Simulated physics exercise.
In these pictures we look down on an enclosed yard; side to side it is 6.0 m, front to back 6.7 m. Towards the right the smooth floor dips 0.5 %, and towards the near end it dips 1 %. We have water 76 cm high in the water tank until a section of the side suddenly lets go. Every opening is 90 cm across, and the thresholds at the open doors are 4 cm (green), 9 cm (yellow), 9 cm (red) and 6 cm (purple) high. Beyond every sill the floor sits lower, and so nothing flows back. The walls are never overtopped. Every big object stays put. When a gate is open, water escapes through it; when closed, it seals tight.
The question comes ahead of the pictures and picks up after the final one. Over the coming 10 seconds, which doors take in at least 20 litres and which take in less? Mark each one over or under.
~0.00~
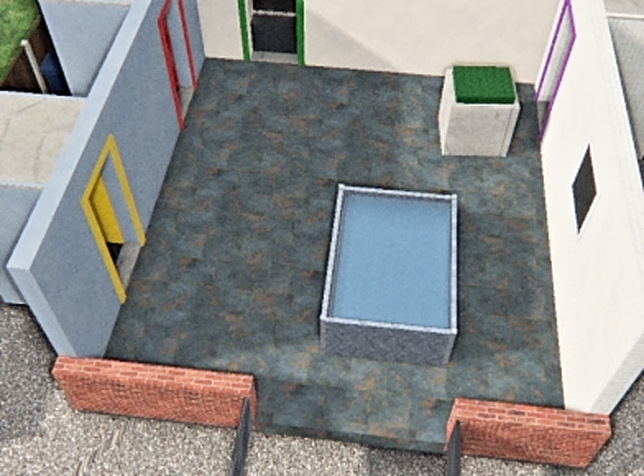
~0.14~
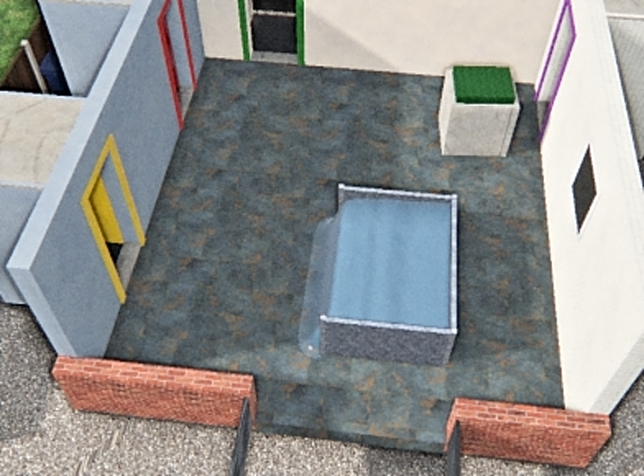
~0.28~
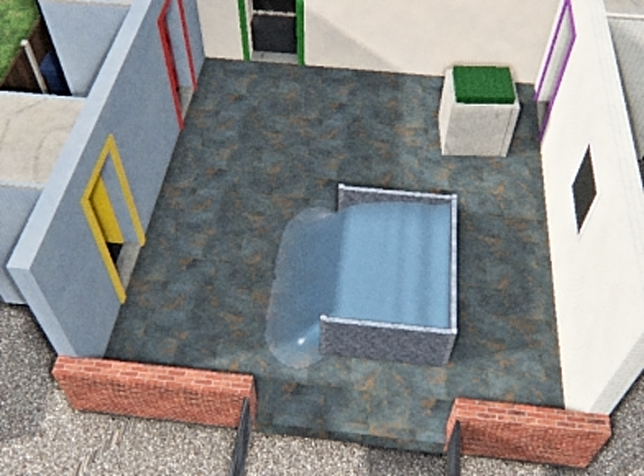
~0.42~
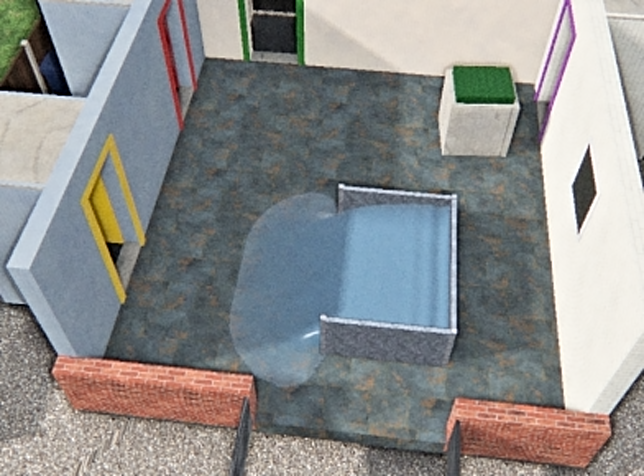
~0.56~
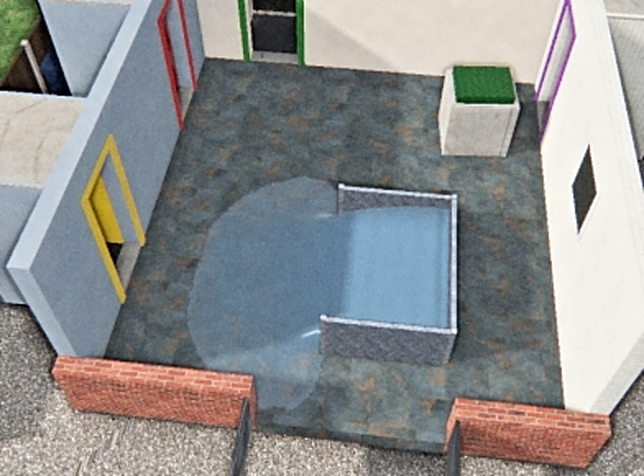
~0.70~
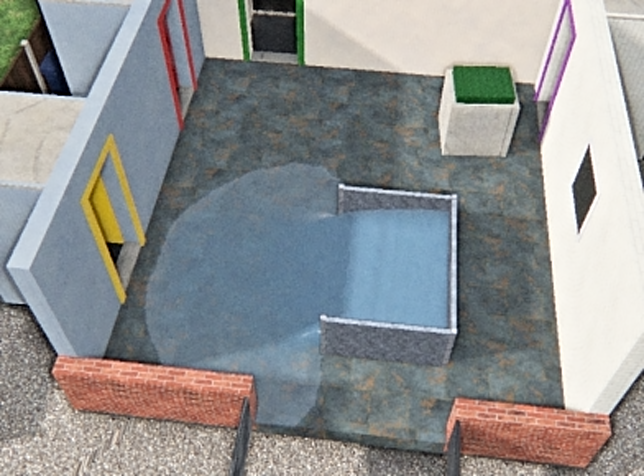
Green door - over; yellow door - over; red door - under; purple door - over.
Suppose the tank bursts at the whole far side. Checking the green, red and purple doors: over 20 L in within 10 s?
Then: Green beyond it, red beyond it, purple beyond it.
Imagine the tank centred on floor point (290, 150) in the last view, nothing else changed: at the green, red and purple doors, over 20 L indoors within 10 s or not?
Green goes beyond, red goes beyond, purple goes beyond, judged against that limit.
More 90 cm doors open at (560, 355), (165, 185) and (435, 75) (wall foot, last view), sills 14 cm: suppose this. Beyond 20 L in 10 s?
Per doorway, in order: Insufficient / sufficient / insufficient.
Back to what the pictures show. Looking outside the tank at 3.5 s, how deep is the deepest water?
20 cm or so.
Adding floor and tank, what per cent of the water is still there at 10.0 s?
Around 68 percent of the water.
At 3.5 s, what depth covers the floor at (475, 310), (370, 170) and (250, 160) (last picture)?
First 0 cm, then 0 cm, then 5 cm.
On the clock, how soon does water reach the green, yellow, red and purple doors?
Green: 2.8 s; yellow: 0.8 s; red: 1.8 s; purple: 6.0 s.
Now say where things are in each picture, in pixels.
The first frame shows the water tank at (393, 258) is whole and still, 76 cm deep.
In the second frame, water pours out at (335, 274) and has run 1.2 m, to a hidden place; typically 10 cm deep outside, 76 cm at the water tank's back.
In the third frame, the front is at (315, 211), 1.4 m from the gap at (335, 276); 1.8 m2 of floor is under water; 72 cm left at the back of the water tank.
In the fourth frame, the front is at (293, 200), 1.7 m from the gap at (335, 276); 3.5 m2 of floor is under water; 65 cm left at the back of the water tank.
In the fifth frame, water pours out at (334, 277) and has run 2.1 m, to (273, 187); typically 9 cm deep outside, 65 cm at the water tank's back.
In the sixth frame, the front is at (177, 226), 2.6 m from the gap at (334, 277); 8.3 m2 of floor is under water; 58 cm left at the back of the water tank.
After 1.4 s water covers 35 % of the floor and is deepest (46 cm) near (95, 385); green door not reached, yellow door 28 cm at the sill, 106 L in, red door not reached, purple door not reached.
After 2.2 s water covers 40 % of the floor and is deepest (38 cm) near (99, 372); green door not reached, yellow door 33 cm at the sill, 275 L in, red door 11 cm at the sill, 0 L in, purple door not reached.
After 3.5 s water covers 45 % of the floor and is deepest (20 cm) near (202, 70); green door 13 cm at the sill, 10 L in, yellow door 19 cm at the sill, 412 L in, red door 7 cm at the sill, 2 L in, purple door not reached.
After 6.0 s water covers 80 % of the floor and is deepest (12 cm) near (292, 65); green door 10 cm at the sill, 68 L in, yellow door 7 cm at the sill, 441 L in, red door 6 cm at the sill, 2 L in, purple door not reached.
After 10.0 s water covers 95 % of the floor and is deepest (10 cm) near (521, 96); green door 3 cm at the sill, 93 L in, yellow door 3 cm at the sill, 441 L in, red door 4 cm at the sill, 2 L in, purple door 9 cm at the sill, 38 L in.
